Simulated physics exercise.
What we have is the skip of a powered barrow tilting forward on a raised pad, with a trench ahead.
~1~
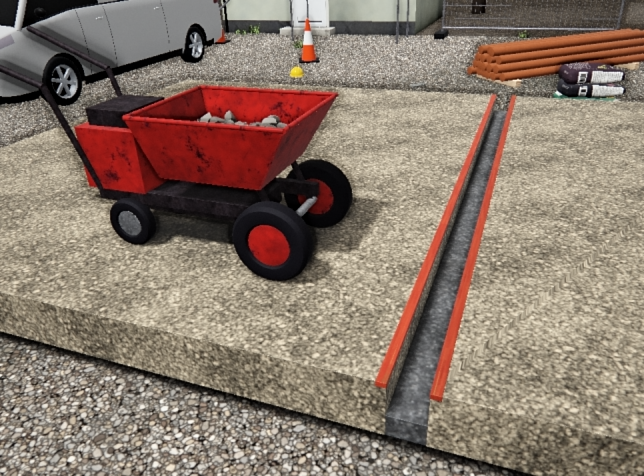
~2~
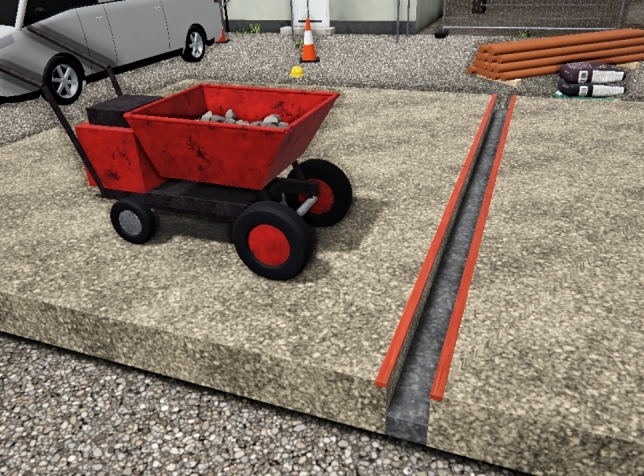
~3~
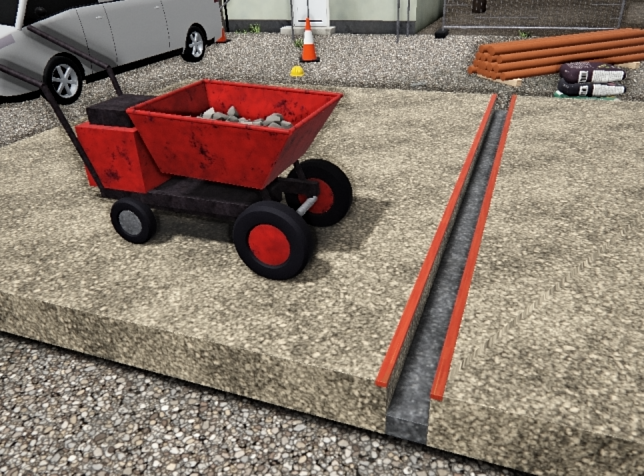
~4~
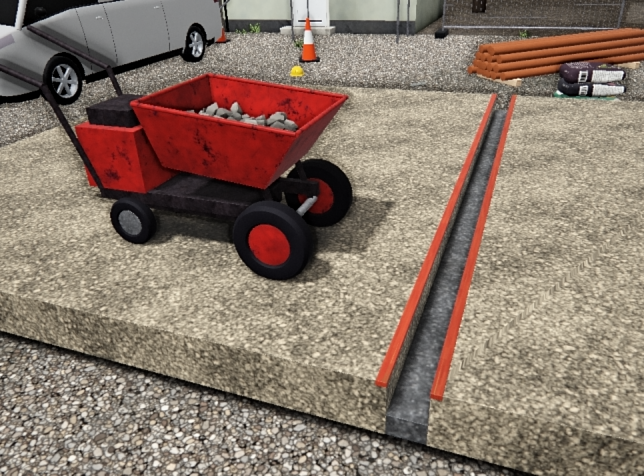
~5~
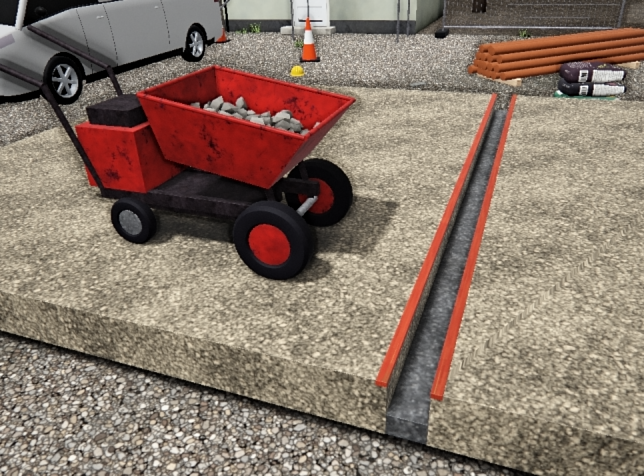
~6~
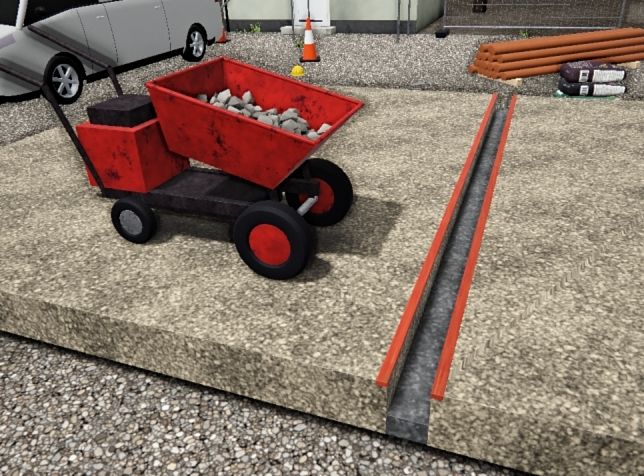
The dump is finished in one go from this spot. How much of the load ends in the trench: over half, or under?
In the trench: Over half.
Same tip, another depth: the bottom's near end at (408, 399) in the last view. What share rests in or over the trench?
Some 40 per cent.
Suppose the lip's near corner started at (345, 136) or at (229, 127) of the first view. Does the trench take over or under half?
One: Below a half. Two: Less than half.
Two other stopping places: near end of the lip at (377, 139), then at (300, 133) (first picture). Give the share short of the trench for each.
The first gives 0 %, the second 10 %.
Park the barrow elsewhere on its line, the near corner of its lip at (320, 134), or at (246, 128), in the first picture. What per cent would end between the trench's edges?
Near 40 % and 40 %.
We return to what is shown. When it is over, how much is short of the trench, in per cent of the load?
Close to 20 per cent.
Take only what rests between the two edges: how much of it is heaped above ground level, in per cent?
Roughly 25 in a hundred.
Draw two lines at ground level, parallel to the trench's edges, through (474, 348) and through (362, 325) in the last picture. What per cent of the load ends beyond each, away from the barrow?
About 10 and 100 per cent.
Soon after the last picture, skip tipped steeply; all in the skip.
A little later, skip tipped right over; nearly all in the skip; a stray few short of the trench; a stray few in or heaped over the trench; a stray few falling.
Later still, skip tipped right over; about a quarter in the skip; a small part short of the trench; about half in or heaped over the trench; a small part beyond it.
By the end, skip tipped right over; a stray few in the skip; about a quarter short of the trench; about two thirds in or heaped over the trench; a small part beyond it.
